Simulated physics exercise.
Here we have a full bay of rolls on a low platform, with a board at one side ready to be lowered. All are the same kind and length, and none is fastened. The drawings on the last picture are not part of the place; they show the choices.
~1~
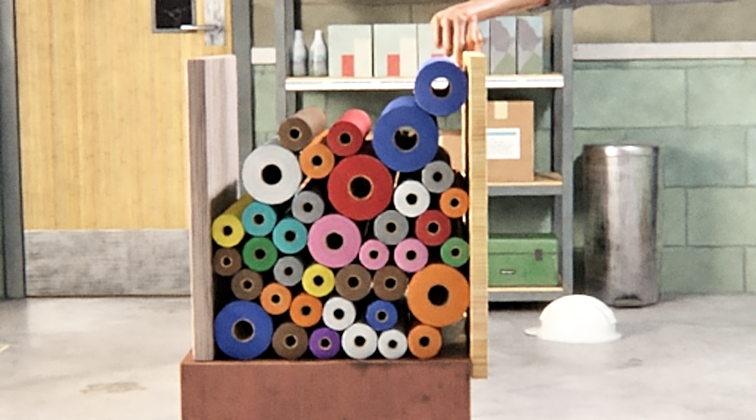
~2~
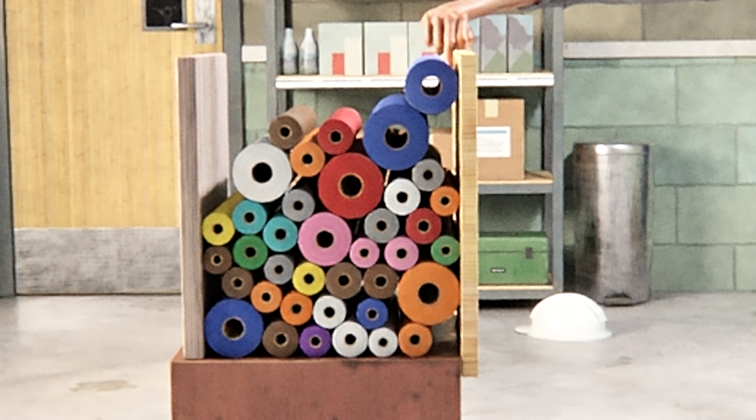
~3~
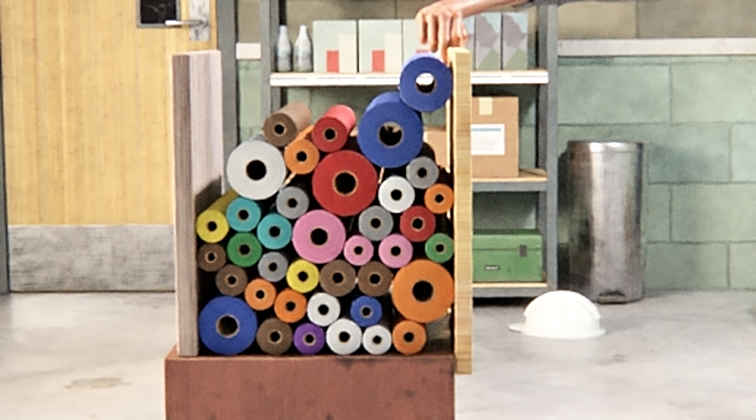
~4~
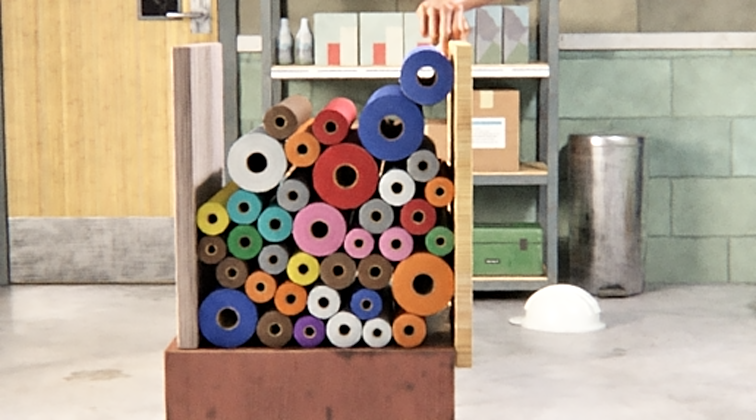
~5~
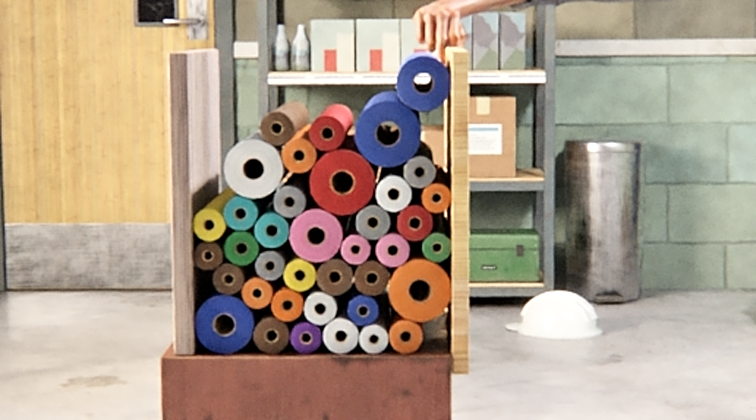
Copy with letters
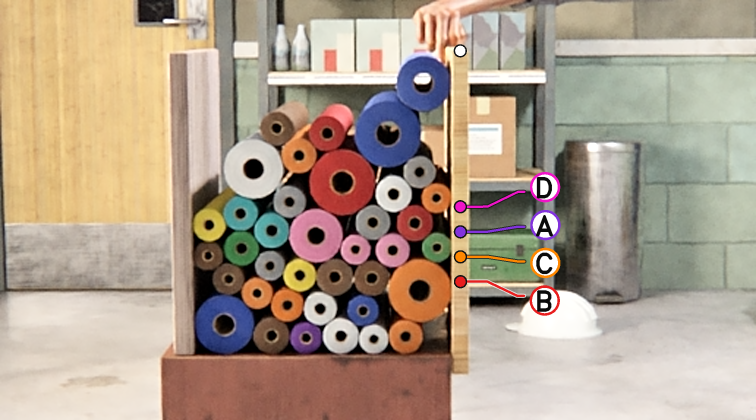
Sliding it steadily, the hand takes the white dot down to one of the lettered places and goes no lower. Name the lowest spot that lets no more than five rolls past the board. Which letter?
Down to C.
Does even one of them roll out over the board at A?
Yes, at A.
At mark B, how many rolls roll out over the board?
The count is seven.
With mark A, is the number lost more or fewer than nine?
At A, fewer than nine.
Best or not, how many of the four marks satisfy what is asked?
Three of them.
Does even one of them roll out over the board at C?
Yes, at C.
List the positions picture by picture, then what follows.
A blue roll (243, 330); an orange roll (425, 341); an orange roll (306, 311), in the first picture.
An orange roll (297, 309); a pink roll (402, 253), in the second picture.
A pink roll (359, 250); a turquoise roll (275, 231), in the third picture.
A grey roll (293, 195); a blue roll (427, 77), in the fourth picture.
Side board (456, 197); a blue roll (224, 325); an orange roll (406, 336), in the fifth picture.
On the copy, A at (461, 232); B at (461, 282); C at (461, 257); D at (461, 207); the white dot at (461, 51).
On C. First, top of the board (452, 138).
Then, top of the board (452, 233).
Finally, top of the board (452, 256), four out over the board.
By contrast, A one out over the board; B more than five out over the board; D one out over the board.
